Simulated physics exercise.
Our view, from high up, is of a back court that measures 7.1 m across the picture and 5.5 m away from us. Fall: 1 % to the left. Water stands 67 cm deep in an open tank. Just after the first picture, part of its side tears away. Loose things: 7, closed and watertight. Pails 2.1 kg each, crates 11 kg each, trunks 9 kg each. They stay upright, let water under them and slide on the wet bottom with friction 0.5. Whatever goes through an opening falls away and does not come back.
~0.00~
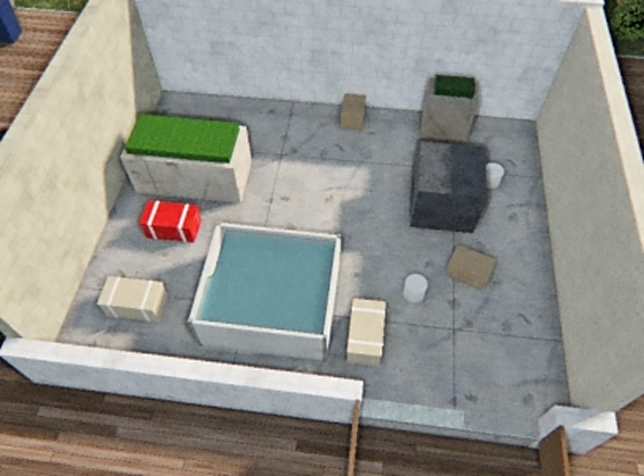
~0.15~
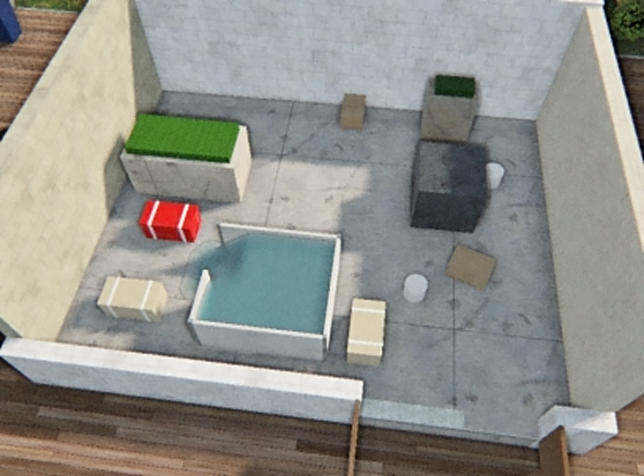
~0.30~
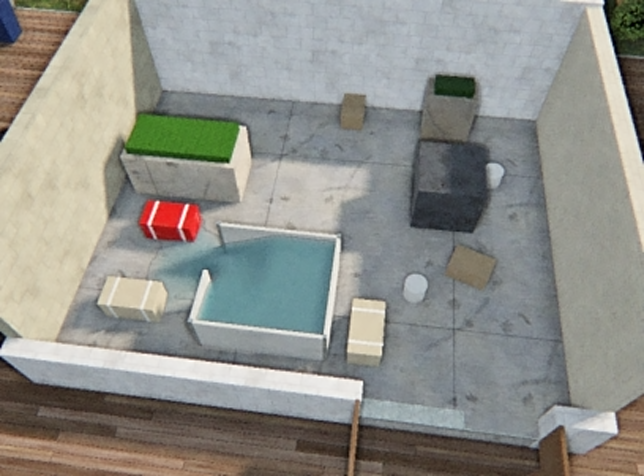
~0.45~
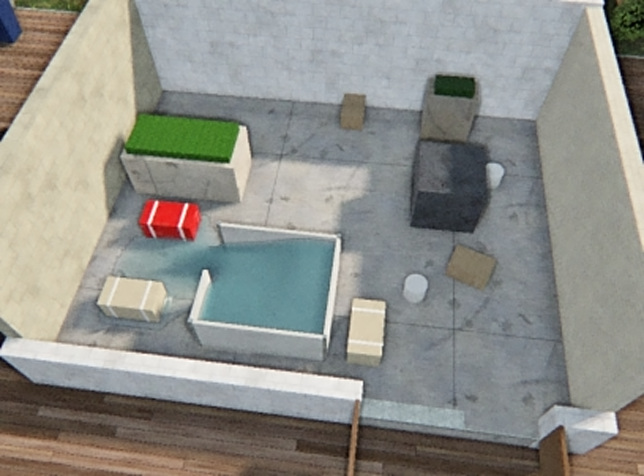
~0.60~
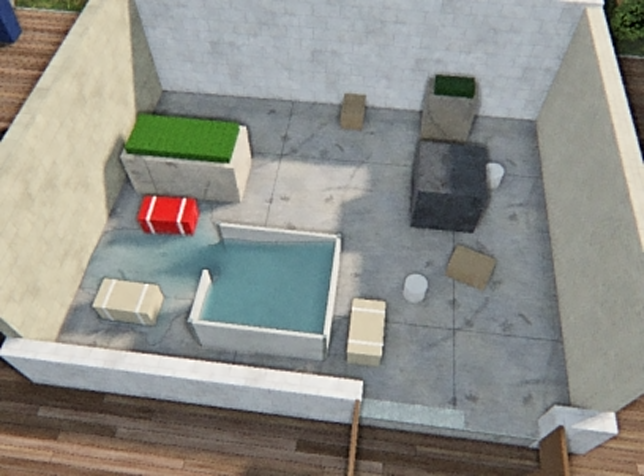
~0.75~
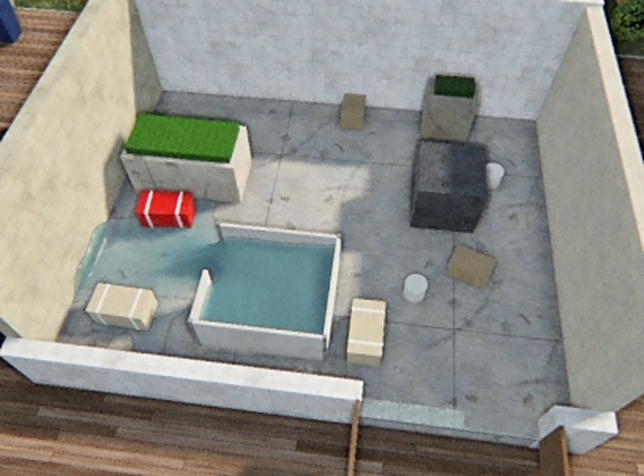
In a walled back court seen from above, part of an open tank's left side gave way and water spread left across the ground, then nudged the red trunk and a cream one slightly.
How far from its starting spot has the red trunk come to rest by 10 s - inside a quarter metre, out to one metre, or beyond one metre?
Beyond a metre.
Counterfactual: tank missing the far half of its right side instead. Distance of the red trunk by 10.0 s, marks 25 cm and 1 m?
In that case the red trunk stays put.
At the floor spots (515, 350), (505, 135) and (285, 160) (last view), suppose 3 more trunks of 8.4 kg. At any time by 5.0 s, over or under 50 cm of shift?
Order as asked - not as far, not as far, not as far.
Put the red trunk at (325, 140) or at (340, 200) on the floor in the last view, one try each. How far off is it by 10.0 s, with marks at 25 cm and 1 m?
Well, it gets swept off on the first try and is shoved partway on the second.
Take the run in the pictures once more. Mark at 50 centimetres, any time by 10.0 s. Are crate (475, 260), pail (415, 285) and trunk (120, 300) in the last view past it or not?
Well, going one by one, it's not that far, not that far and too far.
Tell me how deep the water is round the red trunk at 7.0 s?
I'd say around 15 cm.
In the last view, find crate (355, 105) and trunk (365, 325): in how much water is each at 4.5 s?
First about 3 cm, second about 2 cm.
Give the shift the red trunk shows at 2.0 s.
Close to 80 cm.
After 2.0 s the red trunk is near (135, 185), 0.7 m from its start, afloat; 0 of 7 are out; 1 afloat.
After 4.5 s the red trunk is near (132, 190), 0.7 m from its start, afloat; 0 of 7 are out; 2 afloat.
After 7.0 s the red trunk is near (165, 188), 0.4 m from its start, afloat; 0 of 7 are out; 2 afloat.
After 10.0 s the red trunk is near (302, 223), 2.1 m from its start, afloat; 0 of 7 are out; 4 afloat.
